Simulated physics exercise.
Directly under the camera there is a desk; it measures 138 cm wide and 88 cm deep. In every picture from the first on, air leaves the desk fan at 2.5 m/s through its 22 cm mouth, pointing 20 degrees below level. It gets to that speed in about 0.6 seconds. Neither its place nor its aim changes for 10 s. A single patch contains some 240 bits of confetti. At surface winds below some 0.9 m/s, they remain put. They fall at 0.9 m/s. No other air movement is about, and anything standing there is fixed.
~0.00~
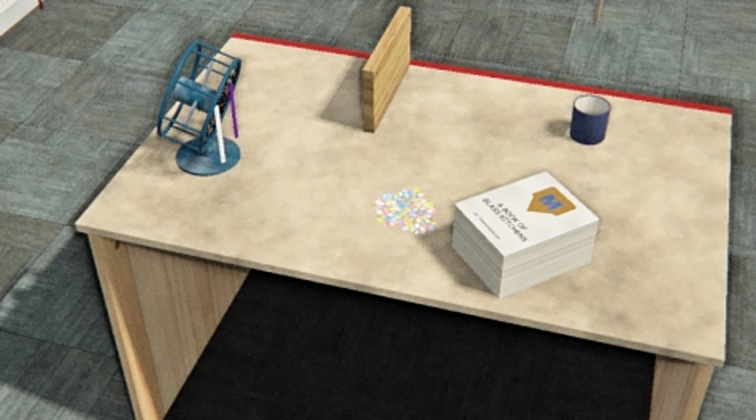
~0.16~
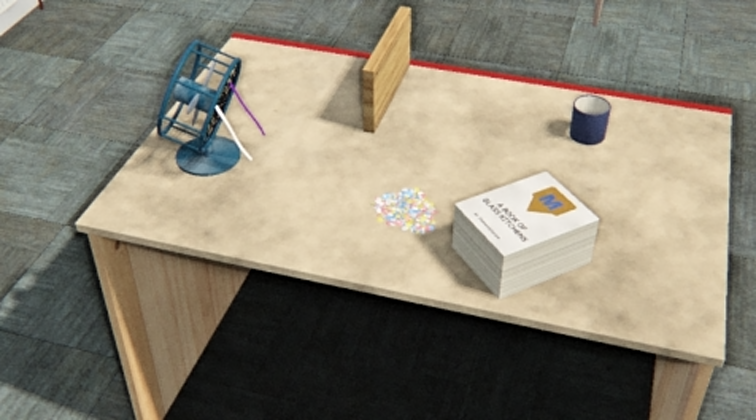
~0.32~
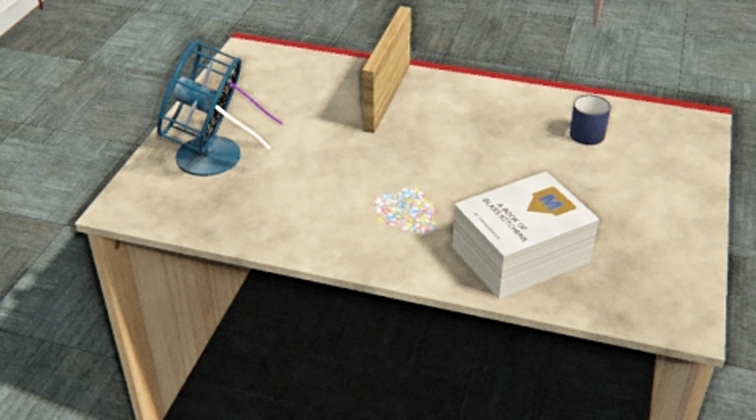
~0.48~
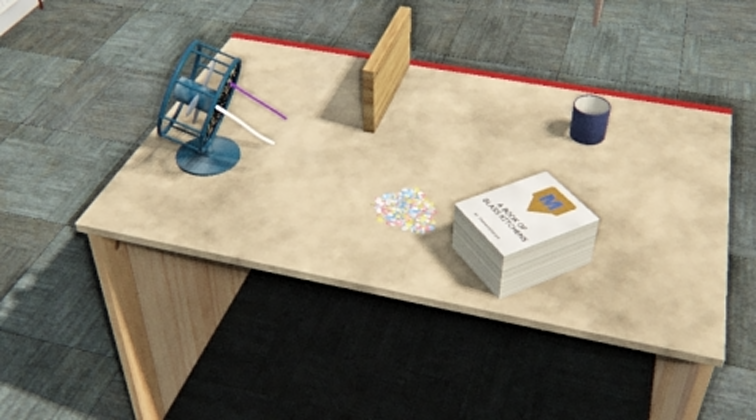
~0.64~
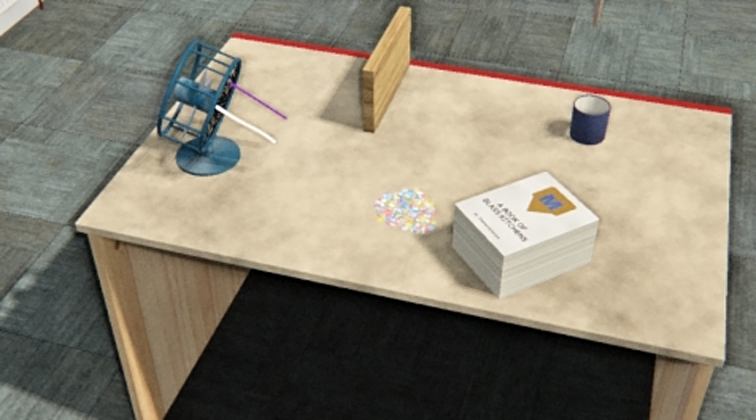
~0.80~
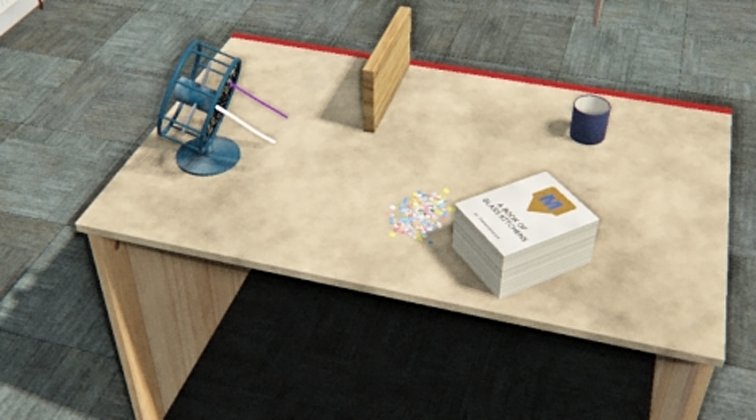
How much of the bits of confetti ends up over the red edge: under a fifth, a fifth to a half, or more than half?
Short of a fifth.
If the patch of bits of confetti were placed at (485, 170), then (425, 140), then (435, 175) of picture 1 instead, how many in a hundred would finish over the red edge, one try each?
About 5, 25 and 5 in a hundred, in that order.
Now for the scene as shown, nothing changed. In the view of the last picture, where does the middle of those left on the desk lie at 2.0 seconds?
I'd point to somewhere around (482, 233).
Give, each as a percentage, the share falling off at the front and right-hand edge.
Roughly 40 per cent at the front edge and 50 per cent at the right-hand edge.
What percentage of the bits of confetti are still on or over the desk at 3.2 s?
Estimated share: Some 30 %.
After 2.0 s the count stands so, 0 % are over the red edge; the middle of those still in play is near (482, 233).
After 3.2 s the count stands so, 0 % are over the red edge; the middle of those still in play is near (482, 234).
After 5.5 s the count stands so, 0 % are over the red edge; the middle of those still in play is near (481, 235).
After 10.0 s, at the end, 0 % are over the red edge.
